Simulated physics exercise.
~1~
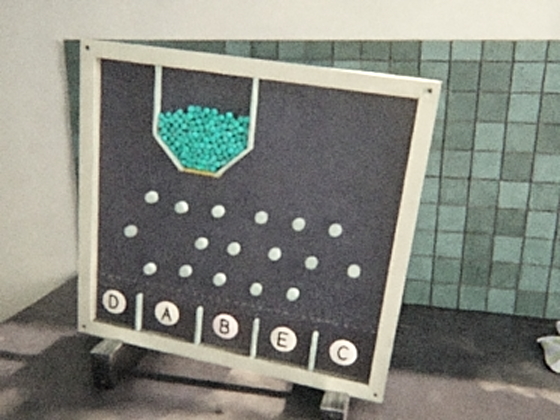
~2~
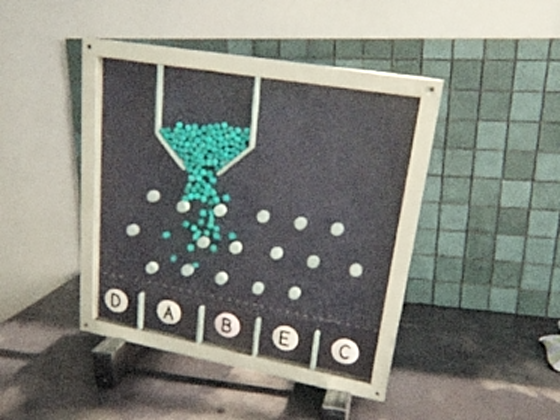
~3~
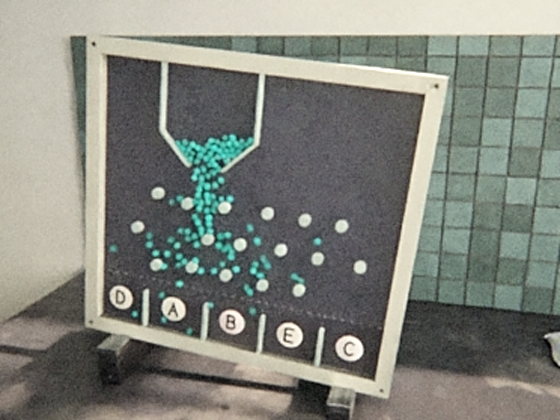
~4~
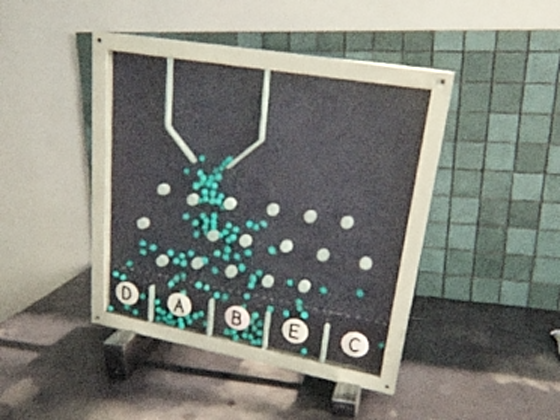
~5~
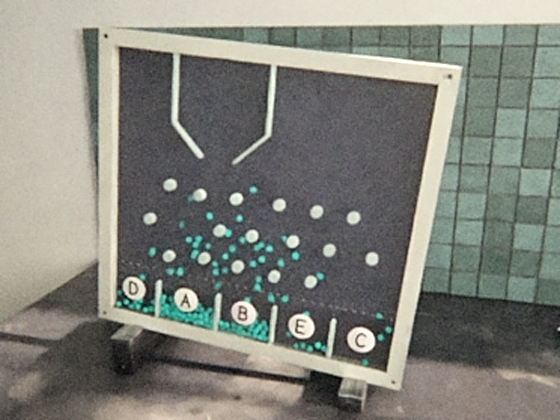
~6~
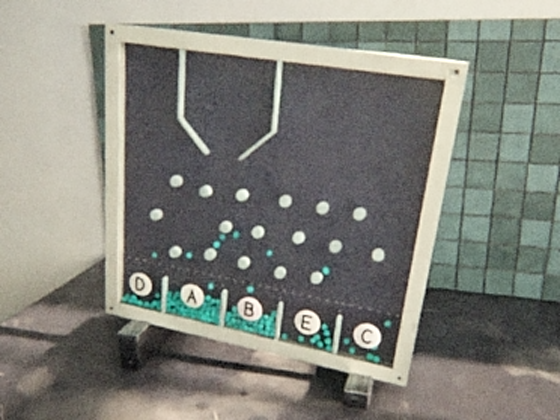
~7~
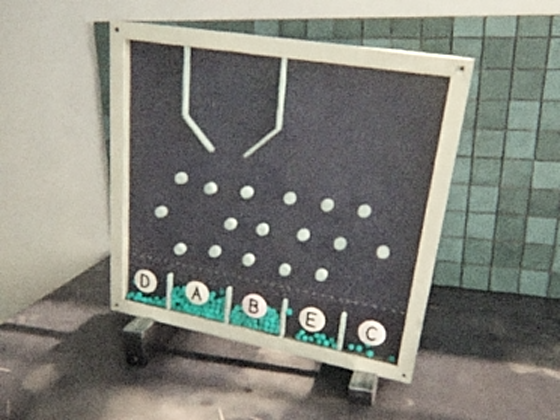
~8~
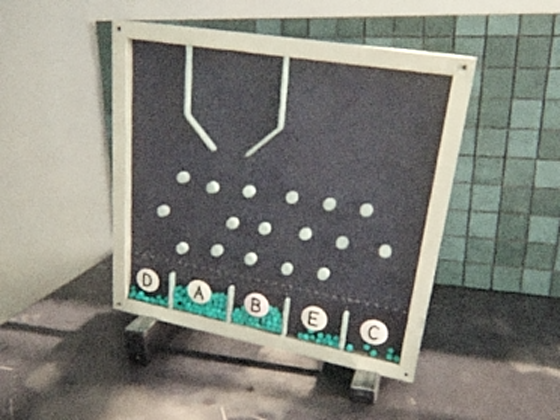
The footage shows turquoise beads pouring from a hopper in an upright framed board, scattering down through rows of pegs and collecting in five lettered bins, until the hopper is empty and the beads lie heaped mostly in A and B, with fewer in D, E and C.
